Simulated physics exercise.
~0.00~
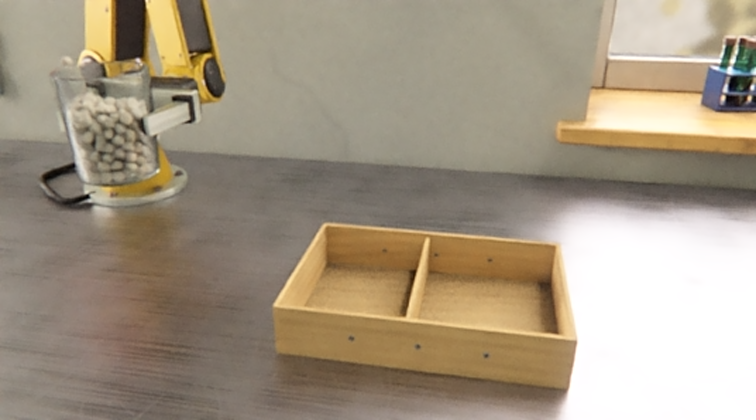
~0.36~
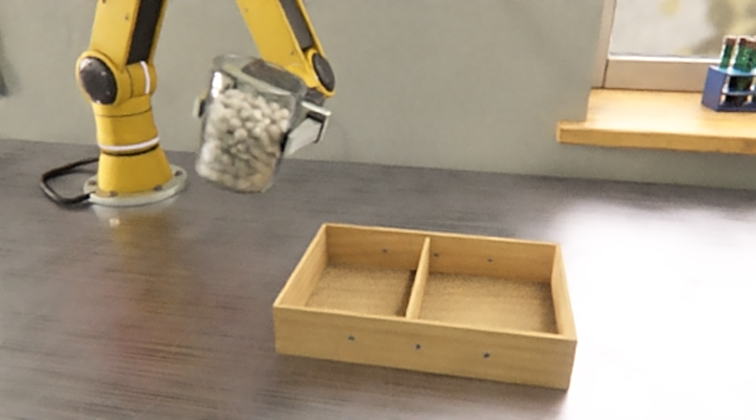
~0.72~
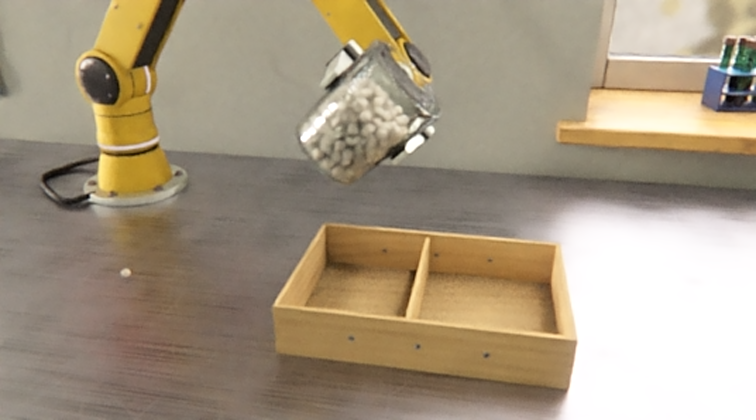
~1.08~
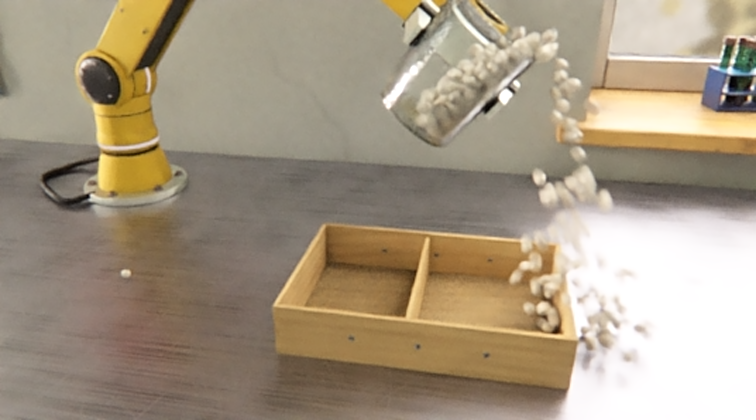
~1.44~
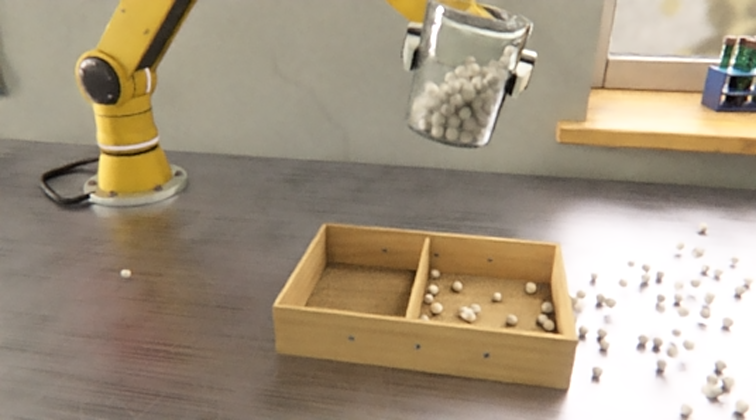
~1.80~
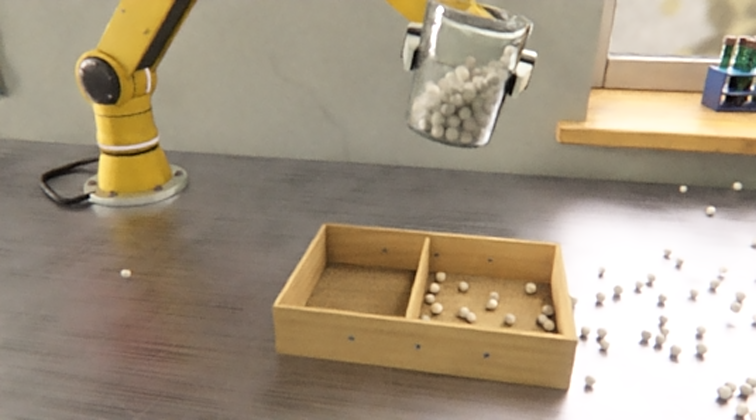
On a dark table, a yellow robot arm tips white beads partly into a wooden tray, scattering many.
